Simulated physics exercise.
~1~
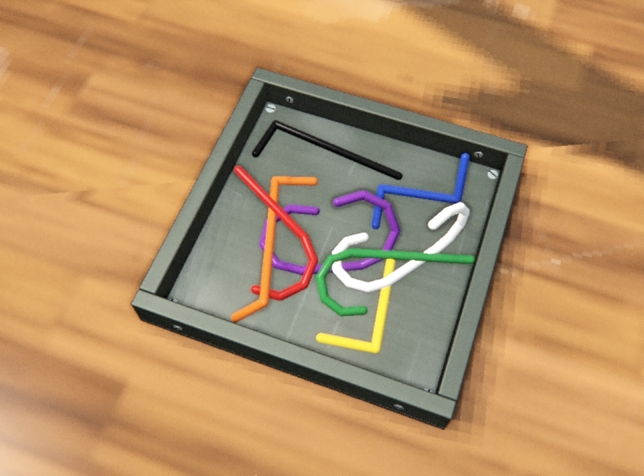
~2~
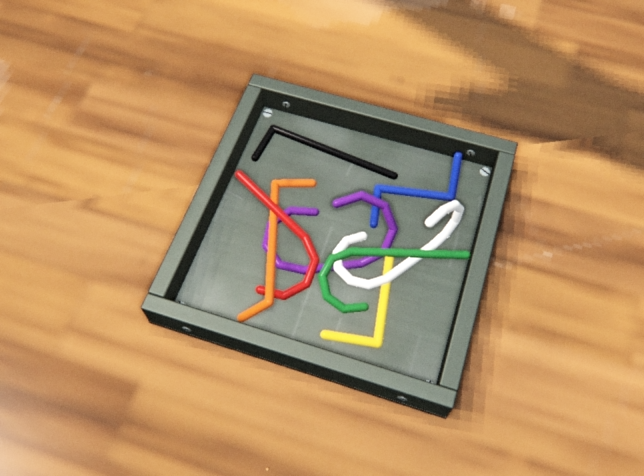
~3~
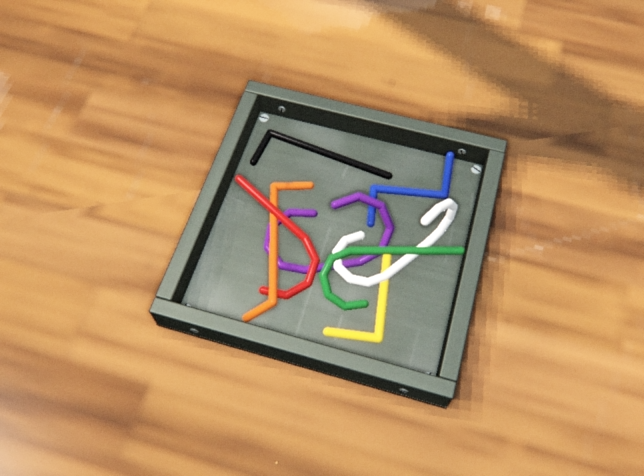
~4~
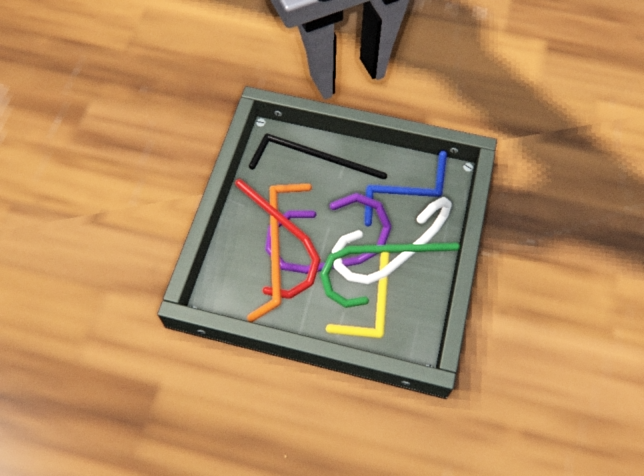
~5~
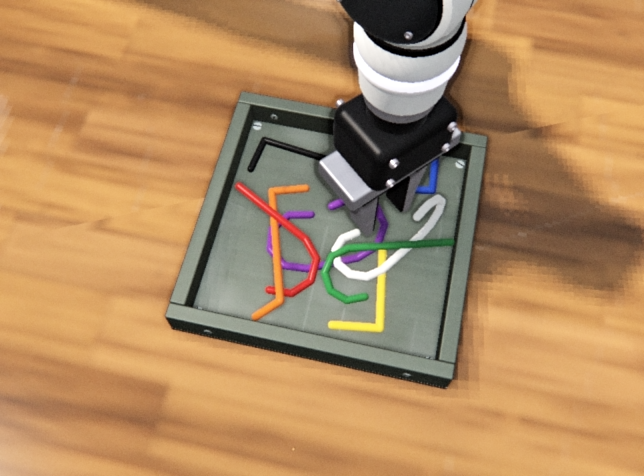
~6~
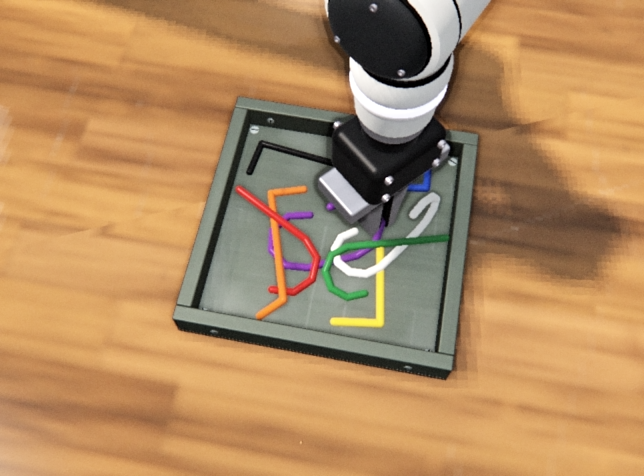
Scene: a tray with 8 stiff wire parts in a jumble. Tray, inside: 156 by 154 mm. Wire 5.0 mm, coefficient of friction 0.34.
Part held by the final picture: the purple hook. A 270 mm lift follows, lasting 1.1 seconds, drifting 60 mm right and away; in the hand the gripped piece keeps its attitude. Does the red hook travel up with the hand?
Oh look, it gets hauled out.
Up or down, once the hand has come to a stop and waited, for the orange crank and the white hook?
First the orange crank: It comes along; then the white hook: It comes along.
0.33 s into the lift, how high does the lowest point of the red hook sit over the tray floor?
About 30 mm up.
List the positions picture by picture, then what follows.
The first frame shows fingers out of view, 219 mm above the grip; red hook from (255, 289) to (238, 170), passing over purple hook; purple hook from (338, 203) to (316, 211), passing under orange crank, under white hook, under red hook.
The second frame shows fingers out of view, 219 mm above the grip; black key from (255, 158) to (394, 176); white hook from (363, 236) to (430, 223), passing over purple hook, under green hook.
The third frame shows fingers out of view, 204 mm above the grip; purple hook from (335, 205) to (314, 213), passing under orange crank, under white hook, under red hook; green hook from (365, 304) to (461, 251), passing over purple hook, over white hook.
The fourth frame shows fingers (348, 62) 109 mm above the grip; orange crank from (308, 188) to (252, 318), passing over purple hook; blue crank from (443, 155) to (368, 223), passing under purple hook.
The fifth frame shows fingers (381, 205) 14 mm above the grip; red hook from (269, 290) to (239, 186), passing over purple hook.
The sixth frame shows fingers (377, 214) closed on the purple hook.
Then, 0.33 s into the lift, lowest point more than 20 mm over the tray floor, purple hook 58 mm, orange crank 49 mm, red hook 29 mm.
Then, 0.61 s into the lift, lowest point more than 20 mm over the tray floor, purple hook 159 mm, orange crank 154 mm, red hook 123 mm, white hook 87 mm.
Then, 1.10 s into the lift, lowest point more than 20 mm over the tray floor, purple hook 272 mm, orange crank 268 mm, red hook 237 mm, white hook 199 mm.
End, hanging purple hook 272 mm, orange crank 269 mm, red hook 237 mm, white hook 200 mm; the other 4 are down.
